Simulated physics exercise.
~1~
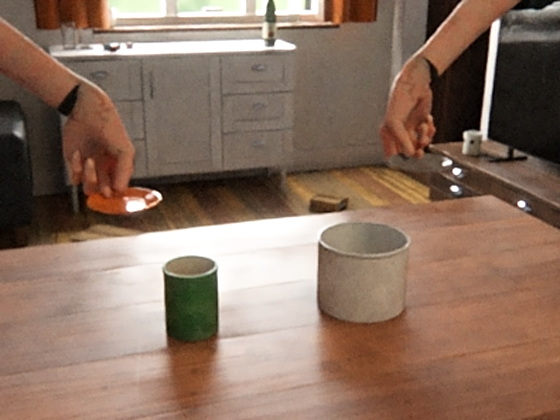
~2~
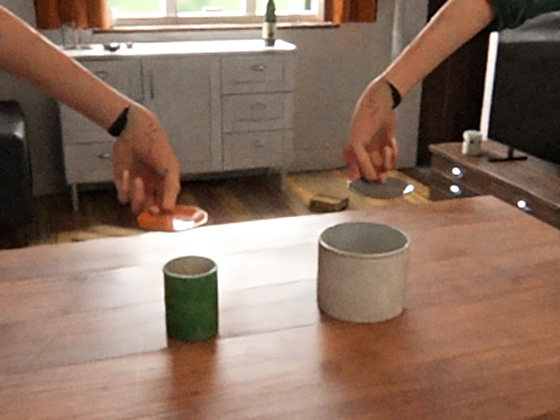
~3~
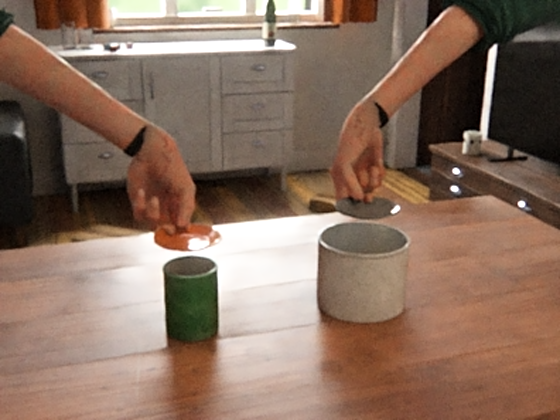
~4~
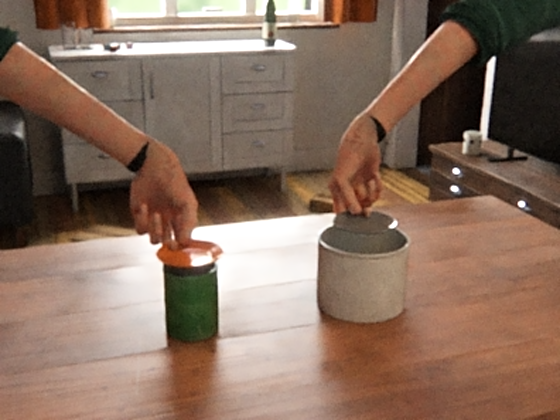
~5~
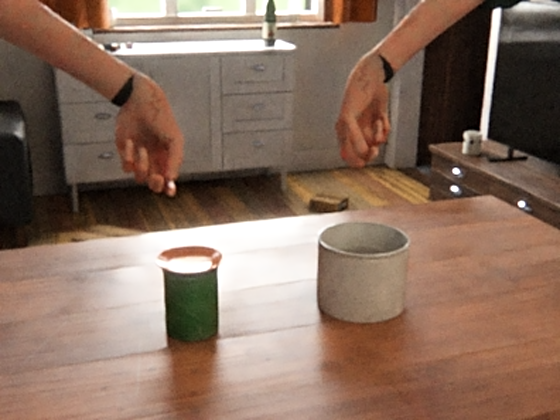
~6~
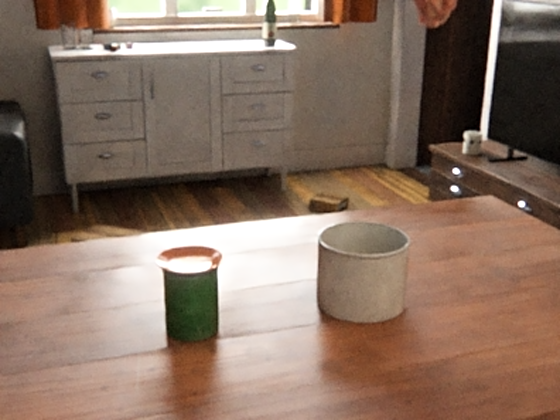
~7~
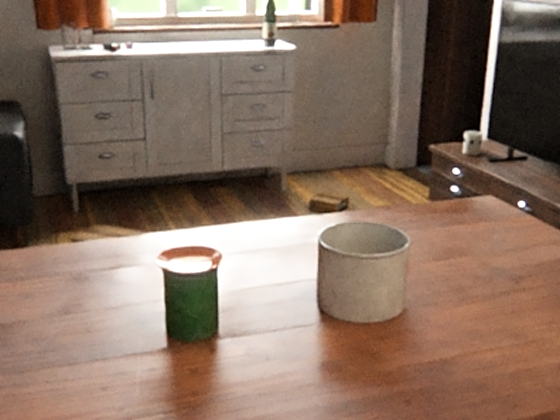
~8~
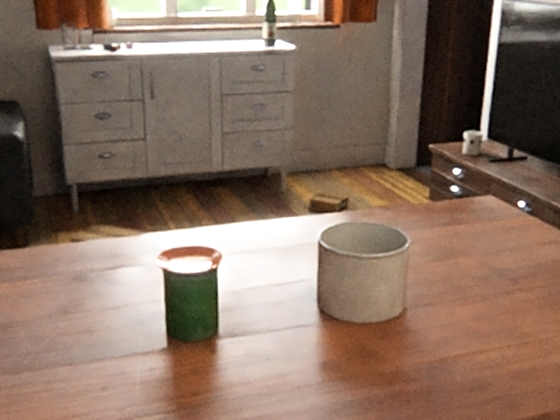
In the video, two hands lower an orange saucer onto a green pot and a smaller-looking grey saucer onto a wider pale pot, then let go and withdraw. The orange saucer rests on the rim, while the grey one drops inside, leaving the pale pot open.
